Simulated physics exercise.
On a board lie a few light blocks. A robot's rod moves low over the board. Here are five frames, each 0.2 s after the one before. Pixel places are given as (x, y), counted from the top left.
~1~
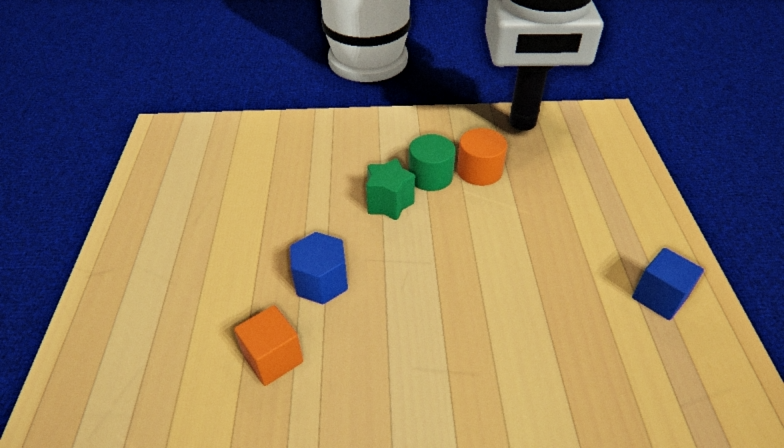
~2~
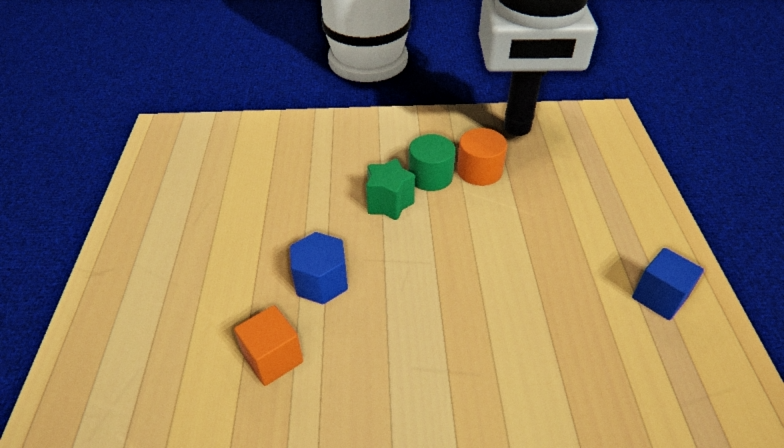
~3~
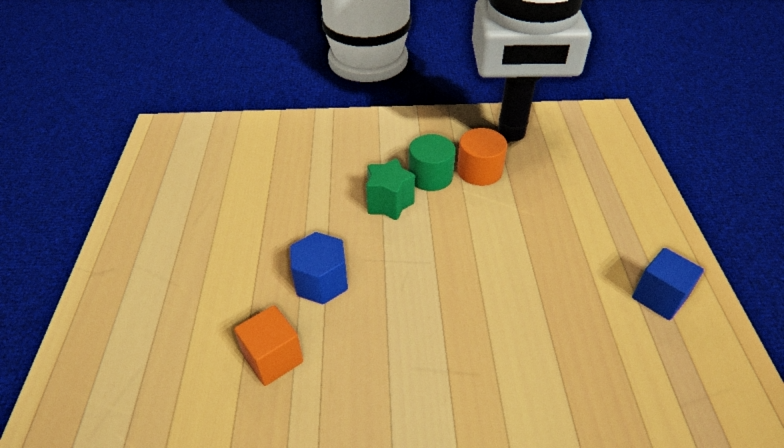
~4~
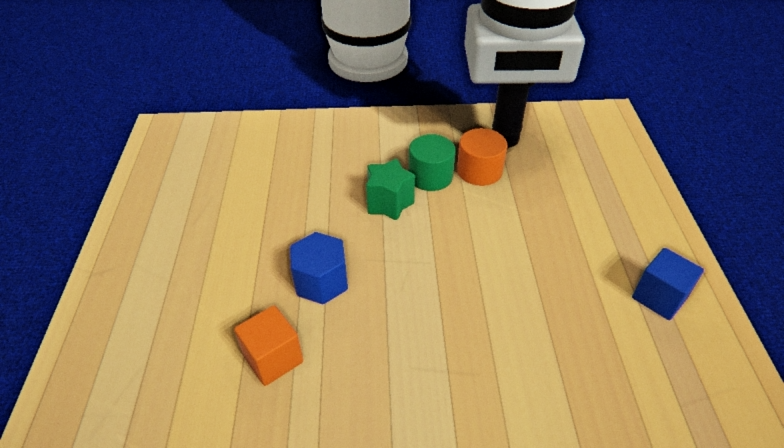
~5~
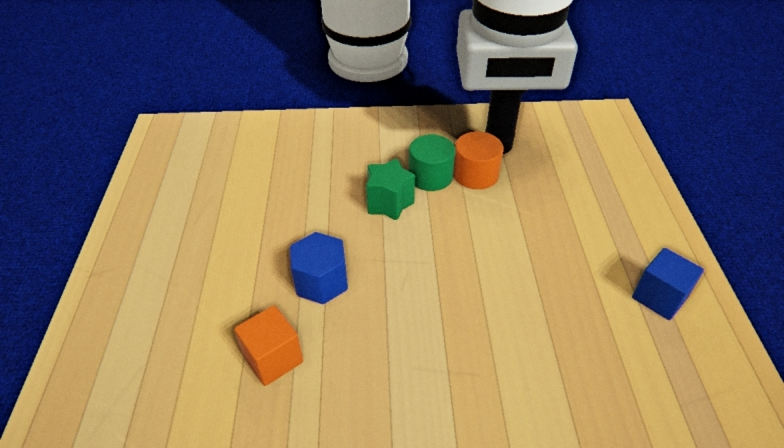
A robot arm's rod moves left and slightly nudges the orange round block on the board.
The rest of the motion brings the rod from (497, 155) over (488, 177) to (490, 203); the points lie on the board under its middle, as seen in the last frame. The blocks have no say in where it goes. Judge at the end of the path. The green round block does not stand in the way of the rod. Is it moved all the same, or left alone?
Gets moved.
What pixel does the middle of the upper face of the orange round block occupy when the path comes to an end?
It should be at about (454, 179).
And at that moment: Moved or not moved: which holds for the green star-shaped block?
In the end it has not been moved.
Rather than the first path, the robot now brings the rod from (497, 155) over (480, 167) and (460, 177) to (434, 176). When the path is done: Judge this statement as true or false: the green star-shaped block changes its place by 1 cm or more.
Answer: True.
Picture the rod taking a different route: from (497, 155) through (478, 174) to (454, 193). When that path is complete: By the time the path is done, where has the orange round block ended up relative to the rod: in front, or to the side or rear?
Kept ahead.
The first path, step by step. Halfway along, rod at (489, 169); green round block at (419, 152); orange round block at (463, 166).
At the end, rod at (491, 194); green star-shaped block in place; green round block at (418, 152); orange round block at (454, 179).
